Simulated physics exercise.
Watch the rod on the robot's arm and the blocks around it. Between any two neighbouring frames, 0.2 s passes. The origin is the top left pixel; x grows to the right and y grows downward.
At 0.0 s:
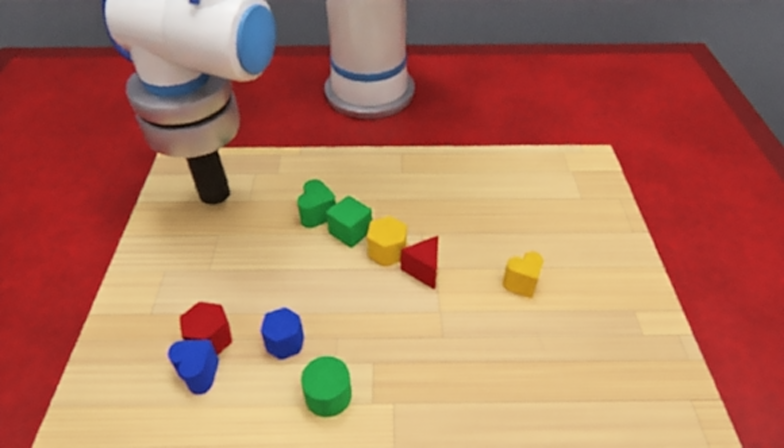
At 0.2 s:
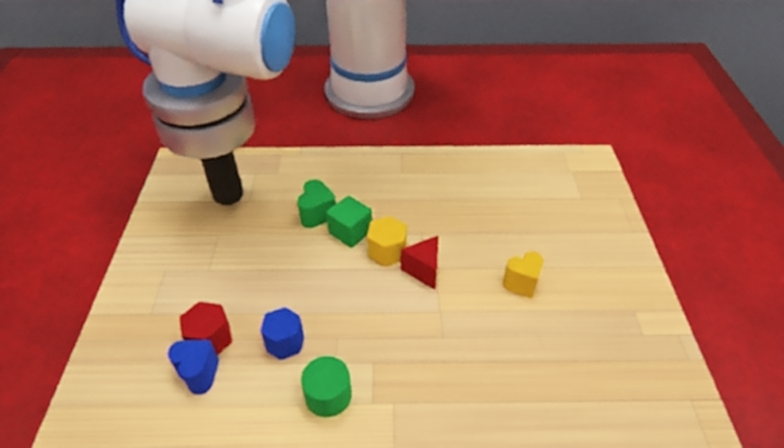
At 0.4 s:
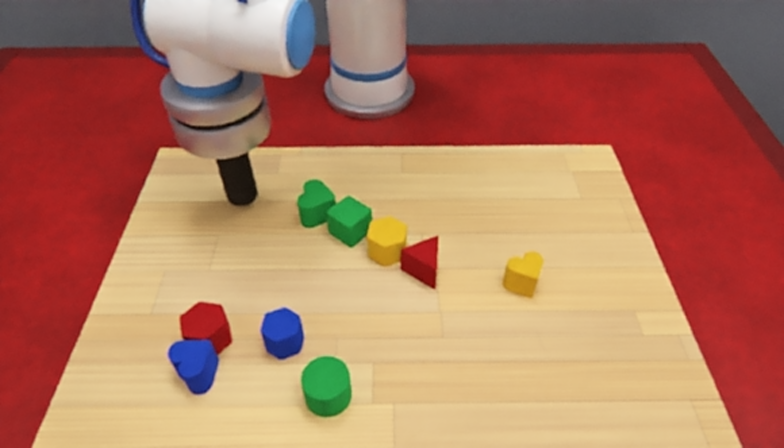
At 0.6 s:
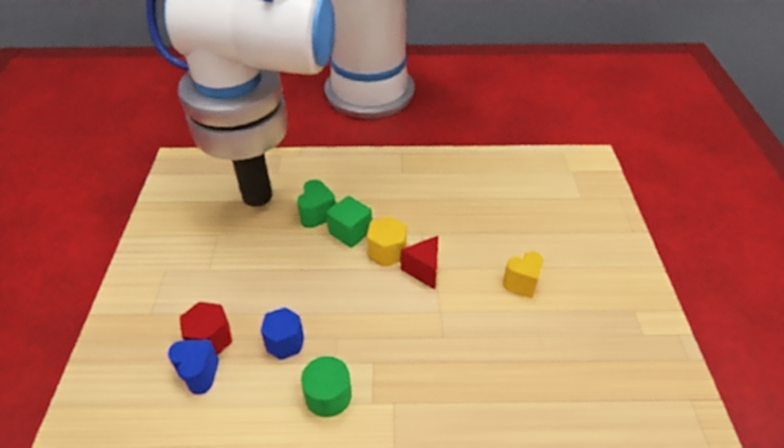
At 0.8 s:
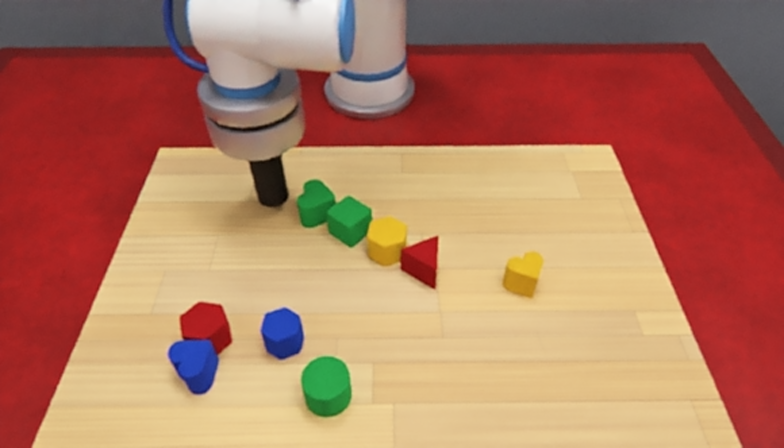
The clip opens on a white robot arm holding a black rod over a wooden board scattered with red, blue, green and yellow blocks. The arm slides the rod steadily to the right along the board's far side, and it ends just left of the green heart, with every block unmoved.
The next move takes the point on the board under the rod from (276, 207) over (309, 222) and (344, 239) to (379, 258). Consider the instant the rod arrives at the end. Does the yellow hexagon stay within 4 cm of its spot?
It seems so.
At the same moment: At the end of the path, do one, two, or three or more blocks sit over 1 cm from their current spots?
Total moved: Three or more.
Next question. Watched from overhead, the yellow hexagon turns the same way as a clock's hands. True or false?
The statement is true.
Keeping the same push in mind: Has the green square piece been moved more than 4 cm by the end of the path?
Yes, it checks out.
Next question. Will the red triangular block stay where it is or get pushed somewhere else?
It gets displaced.
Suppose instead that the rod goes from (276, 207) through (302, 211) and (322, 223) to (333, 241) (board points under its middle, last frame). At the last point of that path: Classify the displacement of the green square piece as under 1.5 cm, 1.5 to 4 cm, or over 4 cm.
Of the three bands, it's over 4 cm.
What follows on the original path. One third of the way, rod (308, 213); green heart block (336, 198), turned 20° anticlockwise; green square piece (360, 213).
Two thirds of the way, rod (343, 230); green heart block (361, 201), turned 65° anticlockwise; green square piece (399, 213); yellow hexagon (415, 239), turned 45° clockwise; red triangular block (436, 259), turned 10° anticlockwise.
At the end, rod (379, 249); green heart block (362, 201), turned 70° anticlockwise; green square piece (401, 213), turned 10° clockwise; yellow hexagon (416, 239), turned 45° clockwise; red triangular block (436, 259).
